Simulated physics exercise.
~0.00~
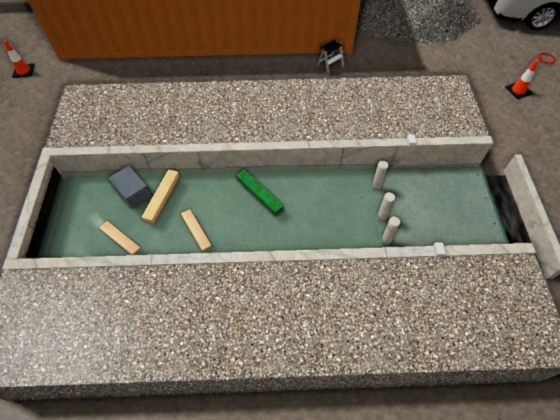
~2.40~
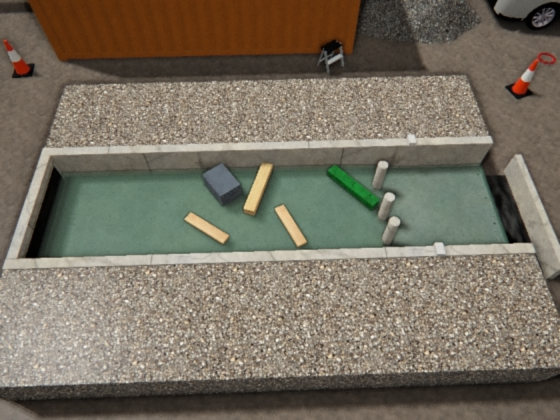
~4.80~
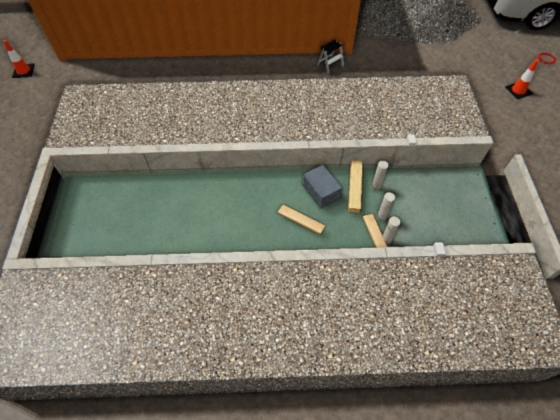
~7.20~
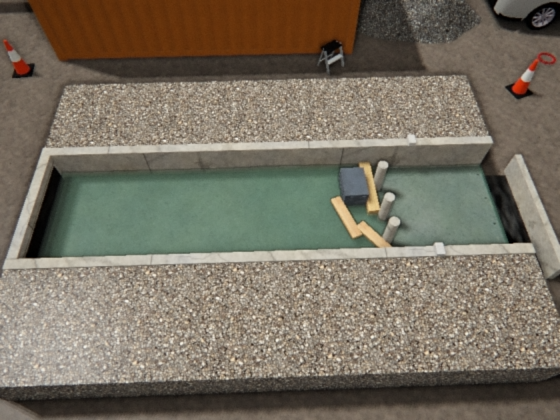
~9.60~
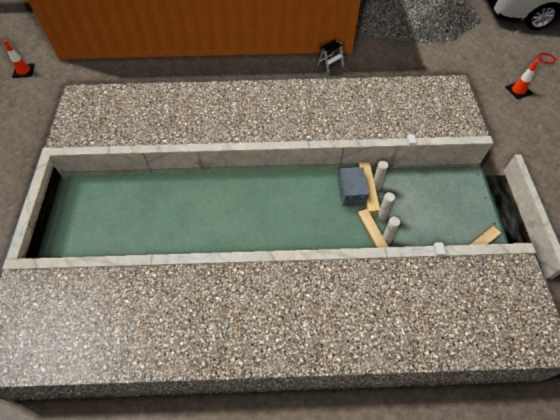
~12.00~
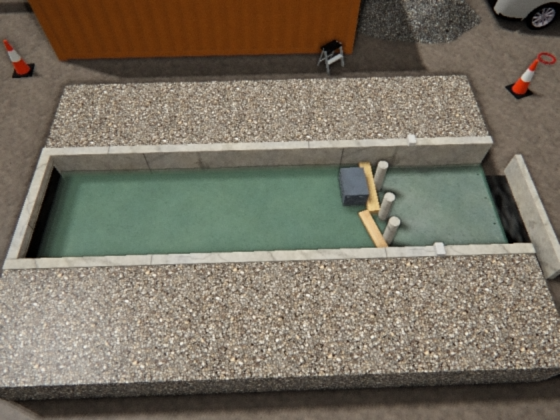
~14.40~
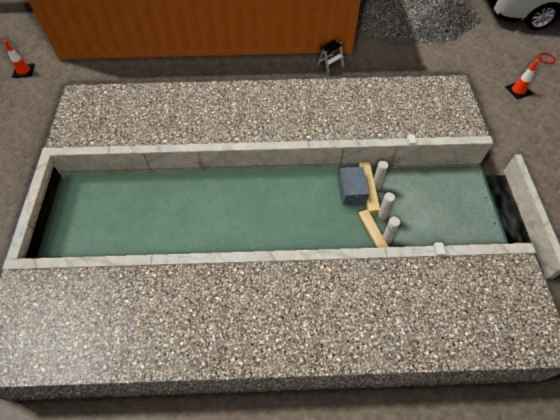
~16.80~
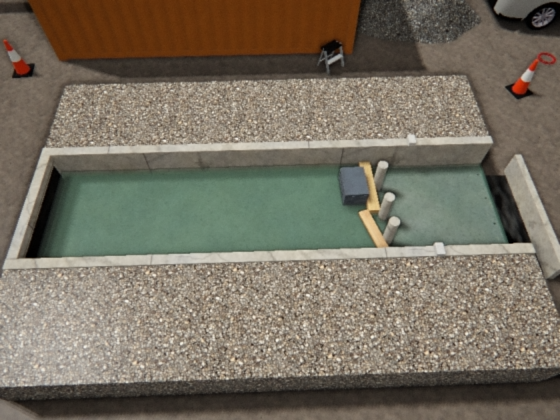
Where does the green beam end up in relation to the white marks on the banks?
It gets past the posts and beyond the white marks, and it is no longer in the channel at the end.
